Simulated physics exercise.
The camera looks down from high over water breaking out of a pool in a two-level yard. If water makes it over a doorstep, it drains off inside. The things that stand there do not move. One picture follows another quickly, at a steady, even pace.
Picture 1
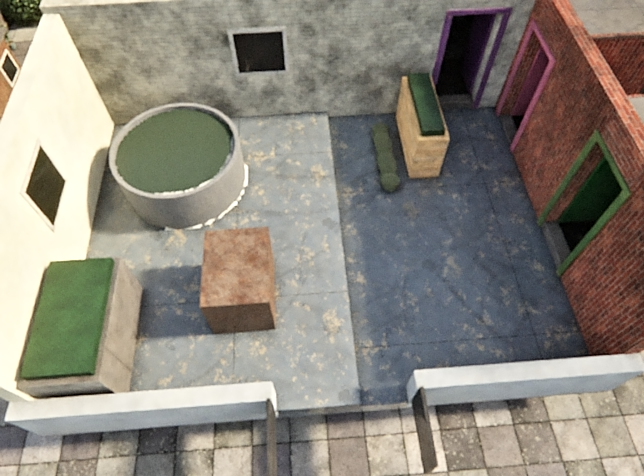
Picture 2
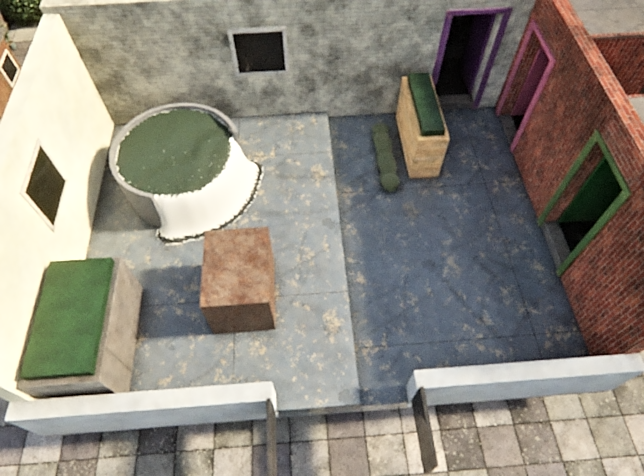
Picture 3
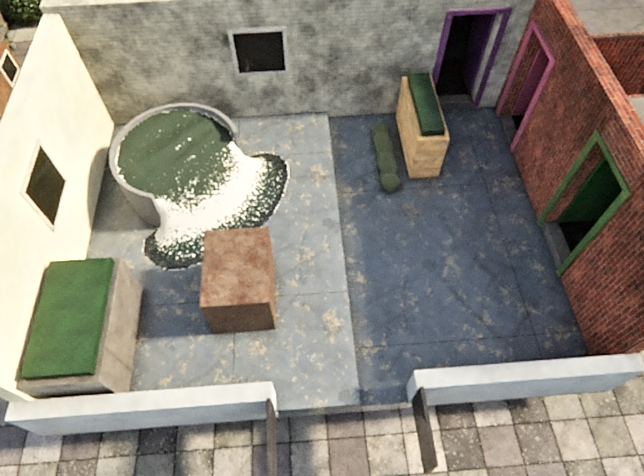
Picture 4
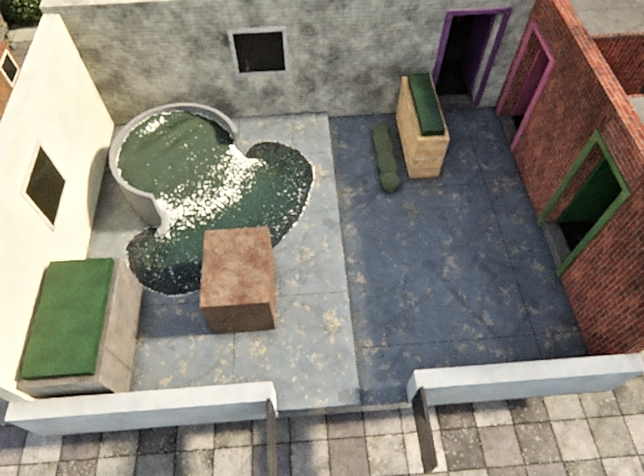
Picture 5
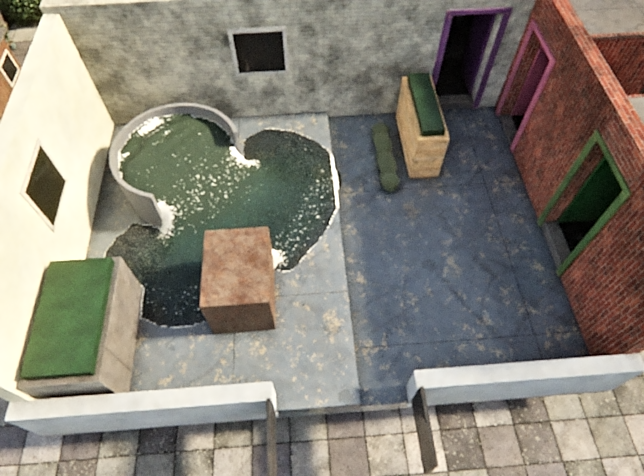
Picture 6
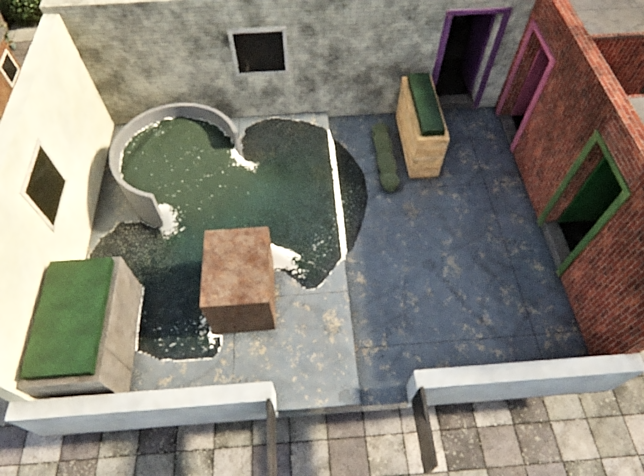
A round pool of green water in a walled yard broke open at its front right, and the water poured out, spread around a brown block, and crossed onto the darker floor on the right.
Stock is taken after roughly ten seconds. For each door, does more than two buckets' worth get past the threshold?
Door by door: The green door - yes; the pink door - yes; the purple door - no.
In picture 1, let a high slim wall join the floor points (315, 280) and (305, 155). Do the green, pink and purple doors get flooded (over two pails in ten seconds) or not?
One by one: Green door keeps below it; pink door stays under; purple door holds.
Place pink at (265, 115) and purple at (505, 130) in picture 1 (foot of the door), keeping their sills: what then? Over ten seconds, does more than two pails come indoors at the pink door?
The pink one falls short.
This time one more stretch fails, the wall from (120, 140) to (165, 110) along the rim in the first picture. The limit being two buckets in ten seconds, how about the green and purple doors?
Result - green door: Misses the line; purple door: Misses the line.
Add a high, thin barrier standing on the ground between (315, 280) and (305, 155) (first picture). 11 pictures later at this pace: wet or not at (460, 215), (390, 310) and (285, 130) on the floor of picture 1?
First spared, then spared, then soaked.
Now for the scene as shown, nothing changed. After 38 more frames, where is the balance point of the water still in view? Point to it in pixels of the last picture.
That puts it at around (368, 250).
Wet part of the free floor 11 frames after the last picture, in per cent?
That works out at 70 %.
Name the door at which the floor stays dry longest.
From what the pictures show, it's the pink one.
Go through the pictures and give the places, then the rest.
The first frame shows the round pool at (176, 150) is whole and still.
In the second frame, water pours out at (222, 199) and has run to (160, 231).
In the third frame, water pours out at (223, 202) and has run to (151, 252).
In the fourth frame, the front is at (150, 283), out from the gap at (223, 203).
In the fifth frame, water pours out at (223, 204) and has run to (146, 314).
In the sixth frame, water pours out at (224, 204) and has run to (142, 347).
A moment on, water covers 50 % of the floor; the green door not reached, the pink door not reached, the purple door not reached.
Next, water covers 70 % of the floor; the green door wet at the sill, nothing in, the pink door not reached, the purple door wet at the sill, nothing in.
Then, water covers 80 % of the floor; the green door over two buckets in, the pink door wet at the sill, nothing in, the purple door wet at the sill, nothing in.
Later, water covers 85 % of the floor; the green door over two buckets in, the pink door under two buckets in, the purple door wet at the sill, nothing in.
In the end, water covers 90 % of the floor; the green door over two buckets in, the pink door over two buckets in, the purple door wet at the sill, nothing in.
